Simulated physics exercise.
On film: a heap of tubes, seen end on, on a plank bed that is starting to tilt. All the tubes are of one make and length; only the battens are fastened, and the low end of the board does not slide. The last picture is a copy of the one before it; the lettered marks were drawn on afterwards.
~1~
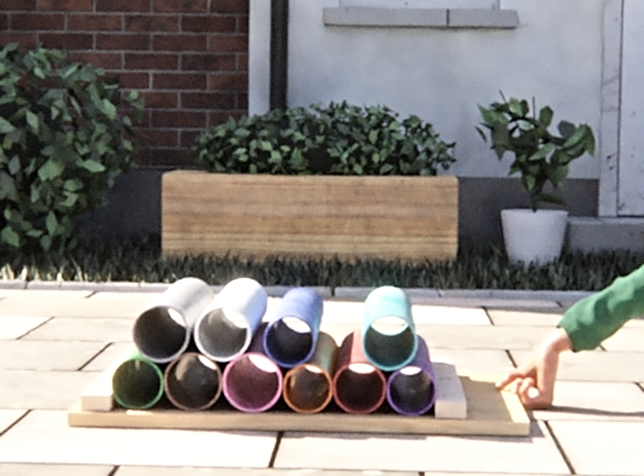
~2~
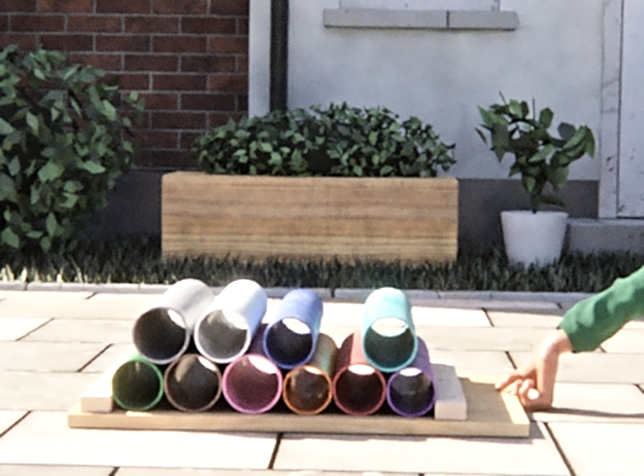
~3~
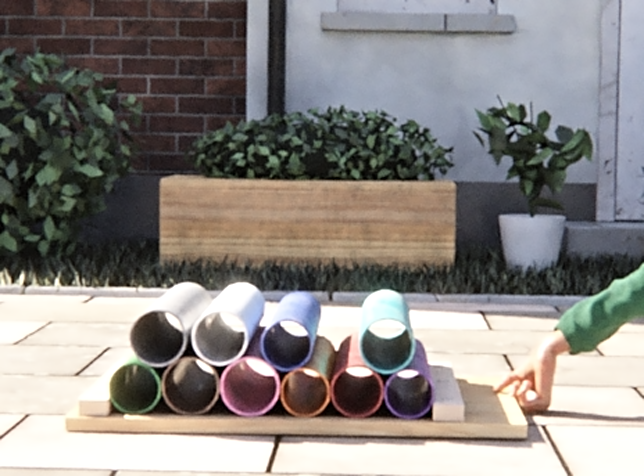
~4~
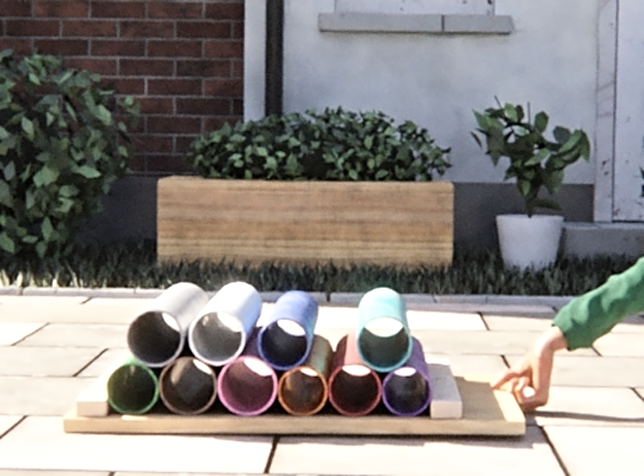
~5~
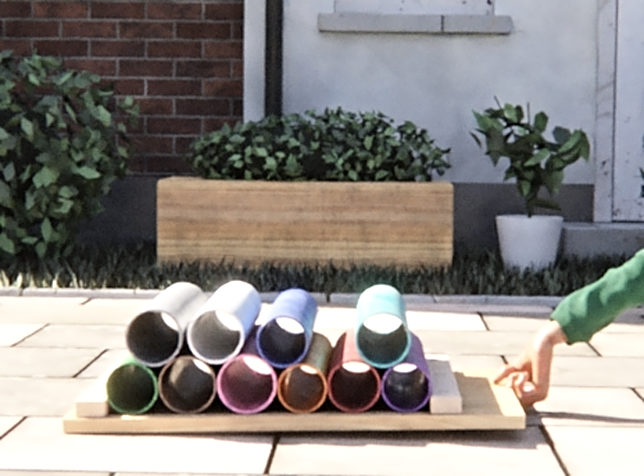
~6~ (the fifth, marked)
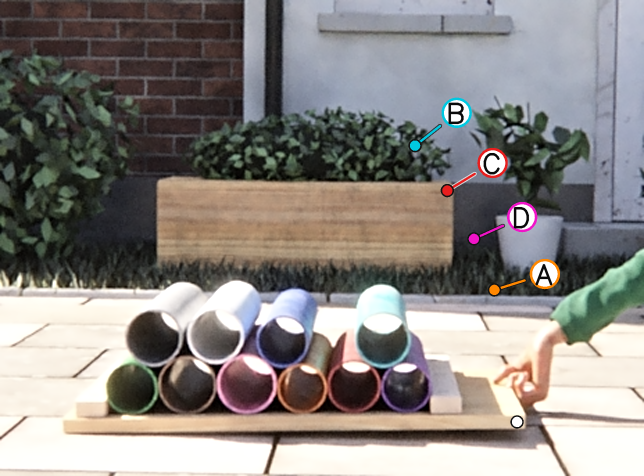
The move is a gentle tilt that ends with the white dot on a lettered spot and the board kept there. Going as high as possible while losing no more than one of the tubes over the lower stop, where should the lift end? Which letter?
Raise it to D.
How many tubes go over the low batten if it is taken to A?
The count is none.
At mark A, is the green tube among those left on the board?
The green tube: Yes.
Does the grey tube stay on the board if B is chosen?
No, with B.
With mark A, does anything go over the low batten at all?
No, at A.
On the marked copy, A at (495, 290); B at (415, 146); C at (447, 190); D at (474, 239); the white dot at (517, 422).
With D. Early on, board at 16°.
Further on, board at 25°.
At the end, board at 25°, one over the low batten (grey).
As for the rest, A none over the low batten; B seven over the low batten; C two over the low batten (grey, white).
